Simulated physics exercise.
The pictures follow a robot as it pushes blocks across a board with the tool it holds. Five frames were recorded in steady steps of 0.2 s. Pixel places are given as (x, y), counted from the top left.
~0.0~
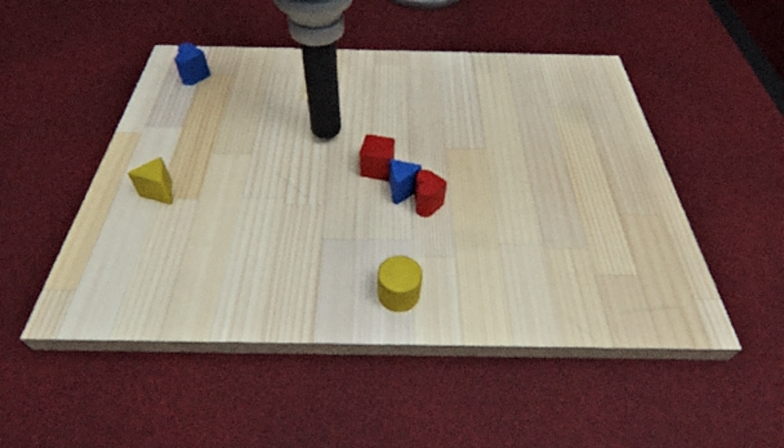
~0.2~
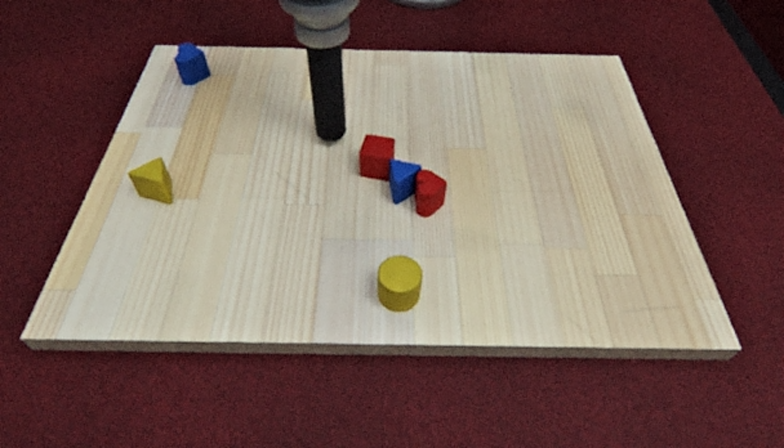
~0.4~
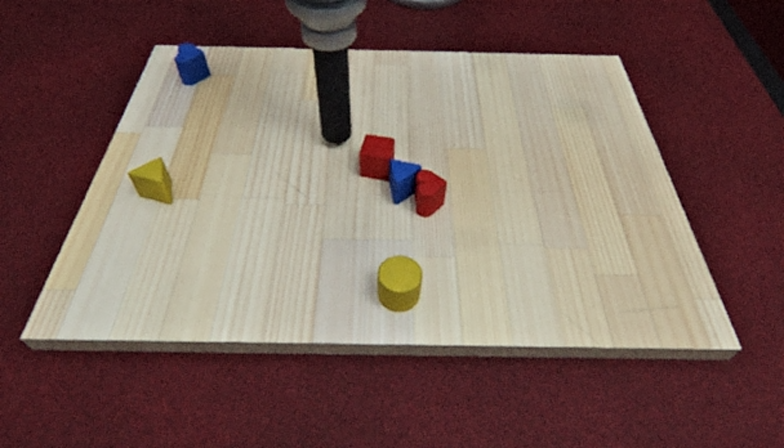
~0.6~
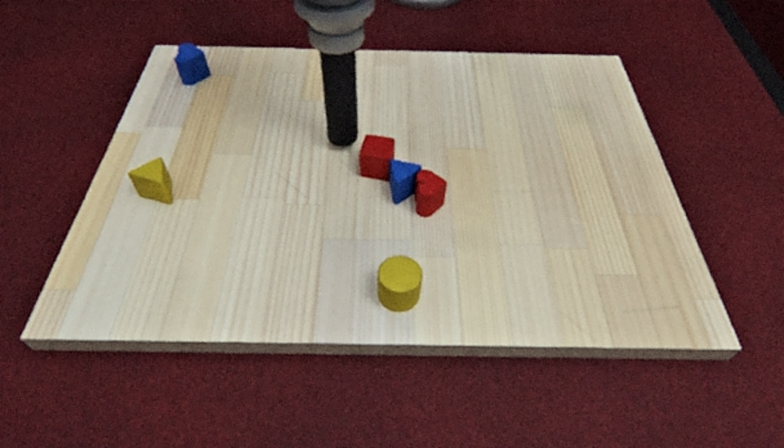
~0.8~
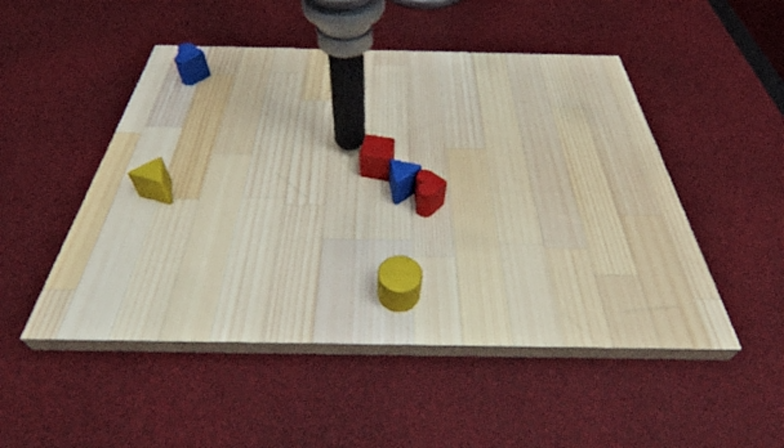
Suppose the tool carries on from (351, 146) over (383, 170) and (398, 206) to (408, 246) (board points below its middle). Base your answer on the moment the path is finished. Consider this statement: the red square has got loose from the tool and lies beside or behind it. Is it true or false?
The statement is incorrect.
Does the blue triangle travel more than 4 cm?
My answer is yes.
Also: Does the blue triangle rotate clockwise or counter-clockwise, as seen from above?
My prediction: CCW.
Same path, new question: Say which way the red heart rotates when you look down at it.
The sense of turning is anti-clockwise.
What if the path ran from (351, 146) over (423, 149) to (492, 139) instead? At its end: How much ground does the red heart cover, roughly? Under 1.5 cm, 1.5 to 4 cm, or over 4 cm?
That one ends up within 1.5 cm of where it is now.
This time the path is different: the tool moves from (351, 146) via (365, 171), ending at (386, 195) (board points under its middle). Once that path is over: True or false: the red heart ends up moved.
My answer: True.
On the path given first. One third of the way, tool at (384, 165); red square at (396, 170), turned 55° clockwise; blue triangle at (411, 187), turned 40° anticlockwise; red heart at (437, 185).
Two thirds of the way, tool at (399, 201); red square at (415, 208), turned 50° clockwise; blue triangle at (435, 227), turned 45° anticlockwise; red heart at (445, 189), turned 25° anticlockwise.
At the end, tool at (409, 241); red square at (435, 249), turned 25° clockwise; yellow cylinder not moved; blue triangle at (464, 261), turned 70° anticlockwise; red heart at (445, 189), turned 25° anticlockwise.
